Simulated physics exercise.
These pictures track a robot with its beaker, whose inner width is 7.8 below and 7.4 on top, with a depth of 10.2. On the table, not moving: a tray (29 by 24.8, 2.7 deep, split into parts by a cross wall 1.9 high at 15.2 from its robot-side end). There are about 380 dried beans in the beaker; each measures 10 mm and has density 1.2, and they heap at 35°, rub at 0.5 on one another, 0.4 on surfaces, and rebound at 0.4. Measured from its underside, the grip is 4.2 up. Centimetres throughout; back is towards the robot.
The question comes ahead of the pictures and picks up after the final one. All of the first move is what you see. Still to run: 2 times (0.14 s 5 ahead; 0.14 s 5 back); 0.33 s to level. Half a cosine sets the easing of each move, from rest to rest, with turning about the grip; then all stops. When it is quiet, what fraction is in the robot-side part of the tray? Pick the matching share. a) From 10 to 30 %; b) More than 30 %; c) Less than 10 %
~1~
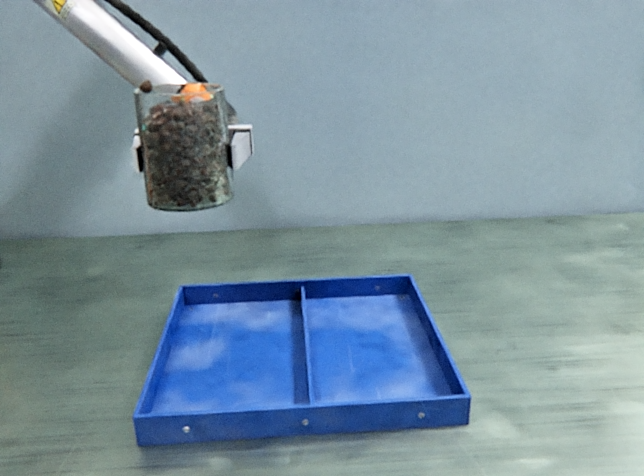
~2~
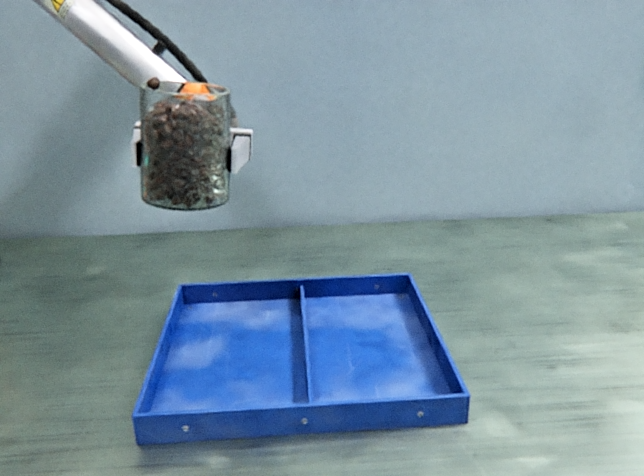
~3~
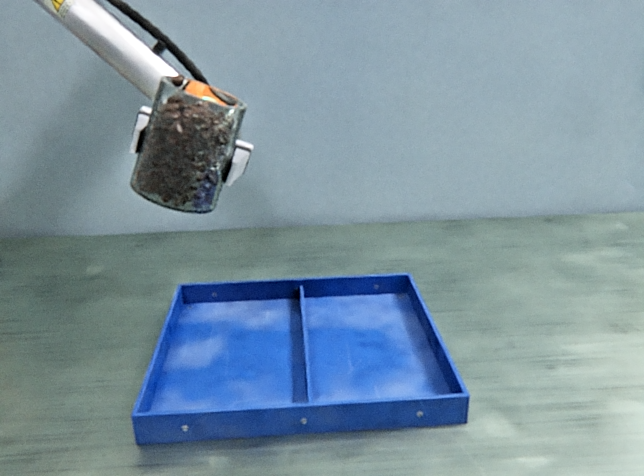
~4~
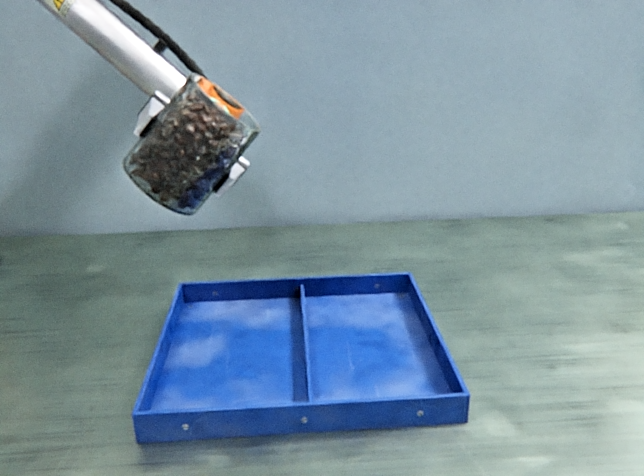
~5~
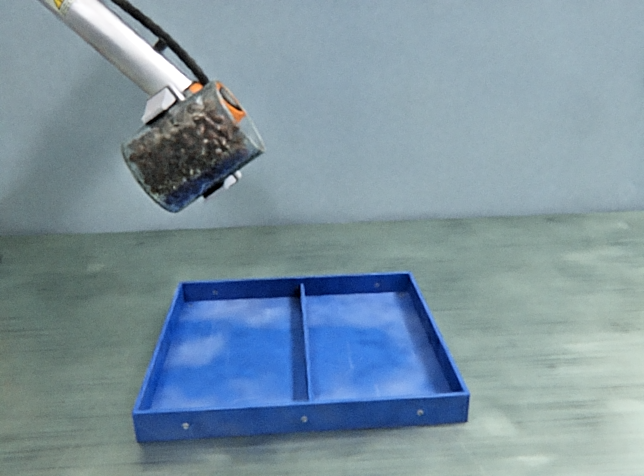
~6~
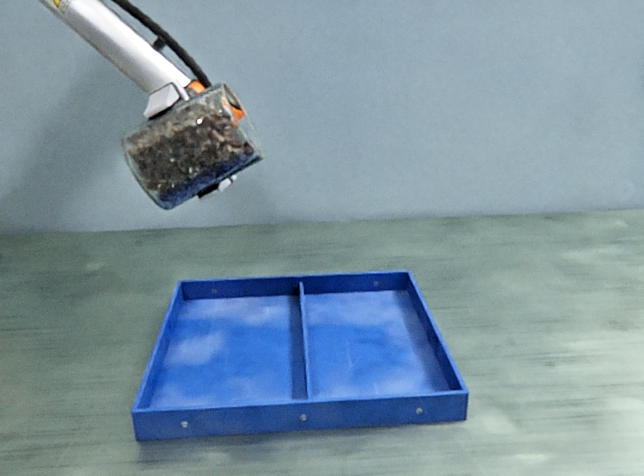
c, less than 10 %.
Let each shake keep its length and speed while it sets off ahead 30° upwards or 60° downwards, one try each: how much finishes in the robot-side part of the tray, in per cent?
I'd say close to 10 percent for the first and close to 0 percent for the second.
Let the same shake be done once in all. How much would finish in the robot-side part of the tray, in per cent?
That change gives some 0 percent.
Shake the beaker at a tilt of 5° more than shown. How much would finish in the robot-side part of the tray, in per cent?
I'd put it close to 5 per cent.
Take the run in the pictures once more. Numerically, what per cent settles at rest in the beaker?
Around 85 in a hundred.
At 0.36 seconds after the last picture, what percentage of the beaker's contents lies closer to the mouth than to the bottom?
Something near 35 per cent is there.
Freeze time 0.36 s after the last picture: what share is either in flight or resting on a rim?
That comes to about 5 per cent, more or less.
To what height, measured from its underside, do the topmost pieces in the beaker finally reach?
I'd say near 9.5 cm from the bottom.
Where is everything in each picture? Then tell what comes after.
In the first frame, the beaker middle at (186, 147), level; upper third of the load around (184, 129), from x 145 to 225, top at y 90; 376 in the beaker.
In the second frame, the beaker middle at (186, 146), tilted 6° forward; upper third of the load around (185, 127), from x 150 to 220, top at y 85.
In the third frame, the beaker middle at (189, 146), tilted 22° forward; upper third of the load around (187, 129), from x 140 to 230, top at y 80.
In the fourth frame, the beaker middle at (192, 147), tilted 42° forward; upper third of the load around (191, 130), from x 135 to 240, top at y 100.
In the fifth frame, the beaker middle at (194, 148), tilted 58° forward; upper third of the load around (189, 132), from x 135 to 240, top at y 105.
In the sixth frame, the beaker middle at (194, 147), tilted 64° forward; upper third of the load around (187, 131), from x 135 to 245, top at y 110; 376 in the beaker.
Then, 0.36 s on, tilted 64° forward, highest piece 26 above the table; 342 in the beaker, 15 in the far-side part, 19 in flight or on a rim.
Then, 0.71 s on, tilted 36° forward, highest piece 26 above the table; 313 in the beaker, 45 in the far-side part, 16 in the robot-side part, 1 on the table or floor, 1 in flight or on a rim.
Then, 1.09 s on, level, highest piece 28 above the table; 313 in the beaker, 46 in the far-side part, 16 in the robot-side part, 1 on the table or floor.
Then, 2.14 s on, level, highest piece 28 above the table; 313 in the beaker, 46 in the far-side part, 16 in the robot-side part, 1 on the table or floor.
In the end, 313 in the beaker, 46 in the far-side part, 16 in the robot-side part, 1 on the table or floor. That is 4 % in the robot-side part of the tray.
